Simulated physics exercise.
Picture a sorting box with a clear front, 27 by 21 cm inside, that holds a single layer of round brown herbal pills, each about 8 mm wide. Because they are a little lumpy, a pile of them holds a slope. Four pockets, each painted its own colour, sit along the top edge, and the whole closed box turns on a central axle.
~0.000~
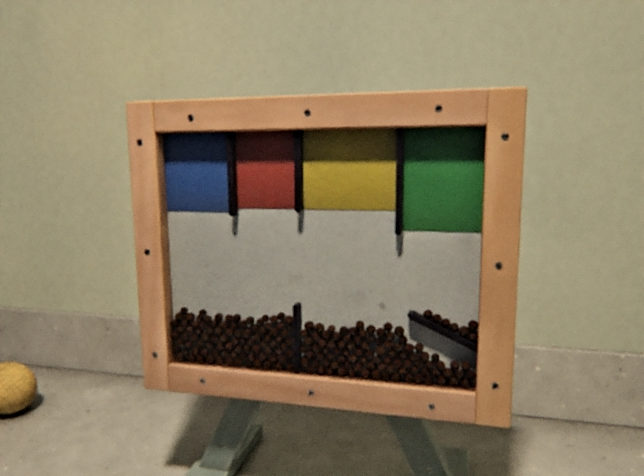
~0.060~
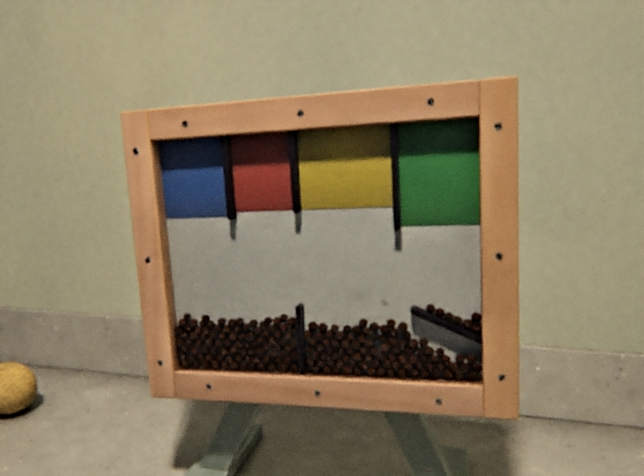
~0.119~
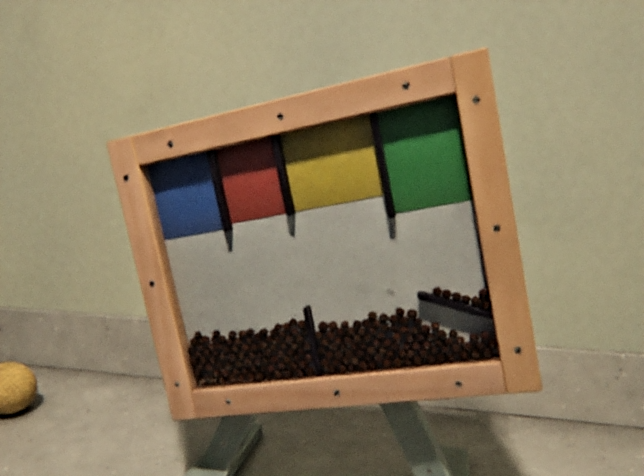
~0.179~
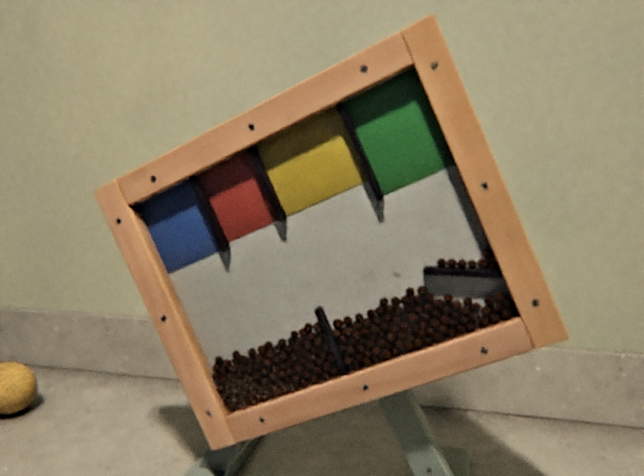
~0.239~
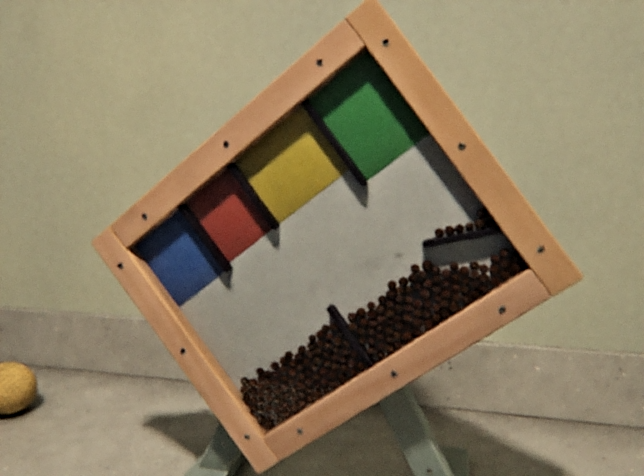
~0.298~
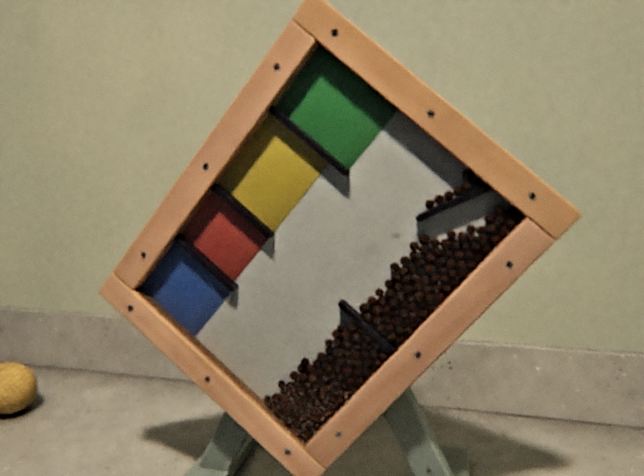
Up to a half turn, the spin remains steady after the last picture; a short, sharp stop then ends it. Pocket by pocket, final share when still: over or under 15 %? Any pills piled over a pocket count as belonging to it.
As I see it, blue pocket clears the bar; yellow pocket clears the bar; green pocket falls short; red pocket clears the bar.
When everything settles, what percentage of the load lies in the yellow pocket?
I'd say close to 30 per cent of the load.
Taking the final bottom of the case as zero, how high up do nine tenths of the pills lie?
Roughly 7 cm.
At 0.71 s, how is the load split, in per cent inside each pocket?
Blue pocket: 15; yellow pocket: 5; green pocket: 0; red pocket: 15.
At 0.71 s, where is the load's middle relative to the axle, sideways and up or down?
Roughly 5 cm to the right of the axle and 4 cm below it.
After 0.71 s, it has turned 140°, the pills' middle is 5 cm right of and 4 cm below the axle; inside pockets, blue 15 %, yellow 5 %, red 15 %.
After 0.96 s, it has turned 180°, the pills' middle is 5 cm right of and 7 cm below the axle; inside pockets, blue 35 %, yellow 30 %, red 20 %.
Settled by 1.7 s, blue 45 %, yellow 30 %, green 0 %, red 25 %.
